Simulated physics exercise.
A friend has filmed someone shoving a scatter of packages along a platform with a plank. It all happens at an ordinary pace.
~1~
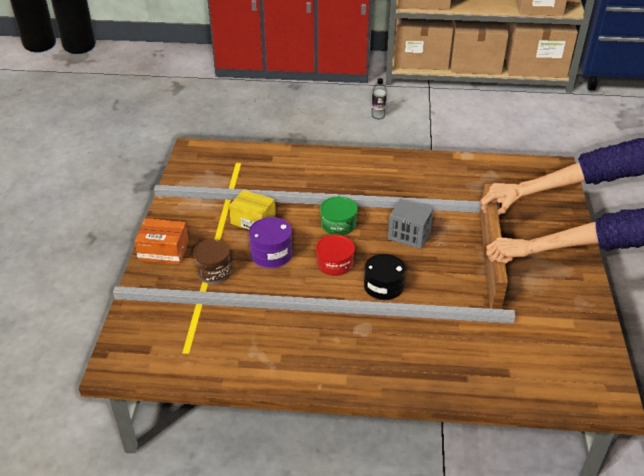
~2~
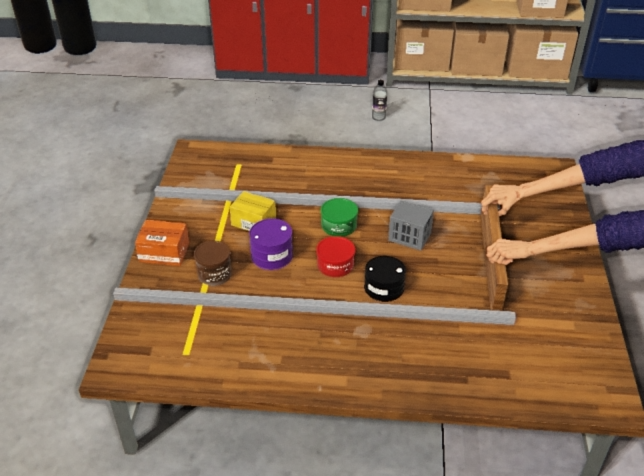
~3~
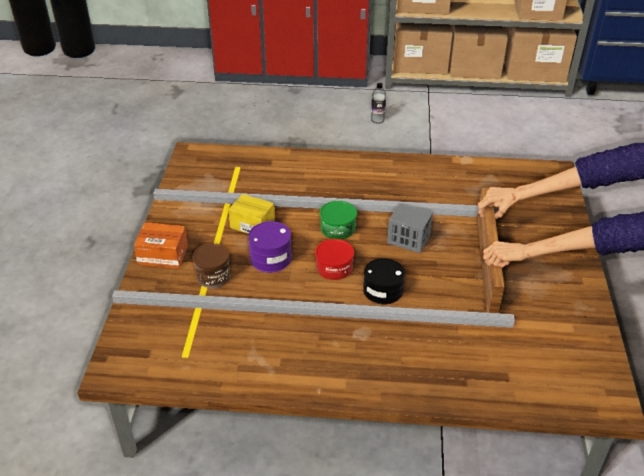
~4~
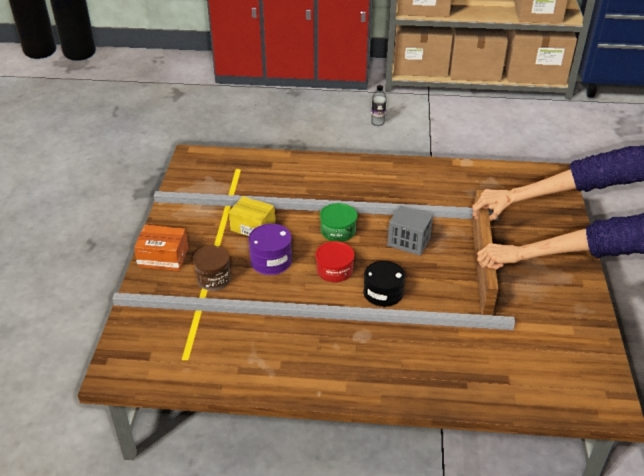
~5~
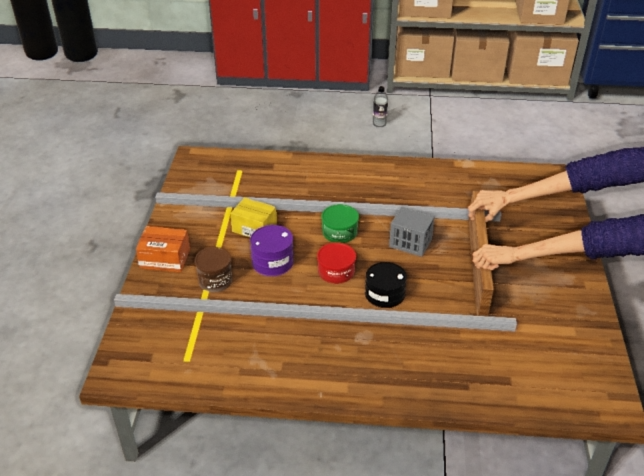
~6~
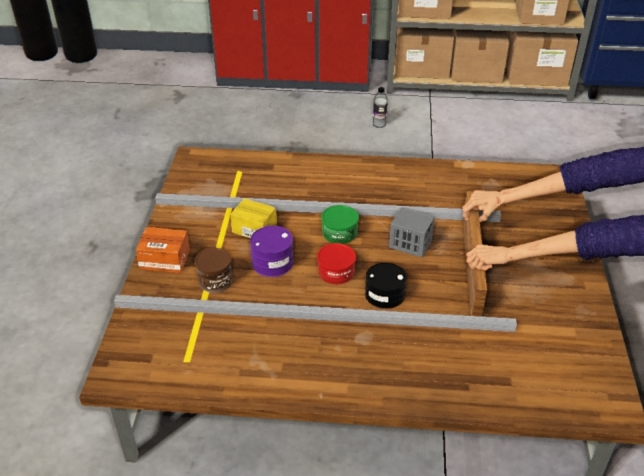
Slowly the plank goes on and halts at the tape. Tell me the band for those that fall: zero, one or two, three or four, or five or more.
The number that fall off is one or two.
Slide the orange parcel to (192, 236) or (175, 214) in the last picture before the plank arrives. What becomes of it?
Place by place, it drops off; goes over.
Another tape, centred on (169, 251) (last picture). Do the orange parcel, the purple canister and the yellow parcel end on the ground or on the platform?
The orange parcel is lost; the purple canister comes down; the yellow parcel comes down.
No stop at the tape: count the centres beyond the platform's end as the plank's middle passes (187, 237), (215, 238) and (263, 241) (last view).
Past the end: 4, 1 and 0.
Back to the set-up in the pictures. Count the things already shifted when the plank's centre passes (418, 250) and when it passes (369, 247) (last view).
First 1, then 4.
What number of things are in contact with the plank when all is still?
In contact: 4.
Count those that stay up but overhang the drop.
Overhanging: 0.
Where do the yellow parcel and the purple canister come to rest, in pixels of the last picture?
The yellow parcel at (172, 214), the purple canister at (161, 239).
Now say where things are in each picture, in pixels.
In the first picture, orange parcel (162, 241); brown pail (213, 262); yellow parcel (253, 211); plank (492, 245); tape (216, 245).
In the second picture, brown pail (213, 263); purple canister (271, 244).
In the third picture, yellow parcel (252, 215); grey crate (410, 228).
In the fourth picture, orange parcel (162, 248); plank (484, 252).
In the fifth picture, brown pail (214, 270); green pail (340, 224).
In the sixth picture, orange parcel (163, 250); brown pail (214, 271); yellow parcel (254, 220); plank (474, 253); tape (217, 254).
Soon after, none off yet; orange parcel at rest near (163, 250); brown pail at rest near (214, 271); yellow parcel at rest near (254, 220).
After that, none off yet; orange parcel at rest near (163, 250); brown pail at rest near (214, 271); yellow parcel displaced a little near (245, 219).
And then, none off yet; orange parcel at rest near (163, 250); brown pail displaced a little near (202, 271); yellow parcel displaced about its own width near (217, 216).
In the end, the number that fall off is one or two; gone, orange parcel.
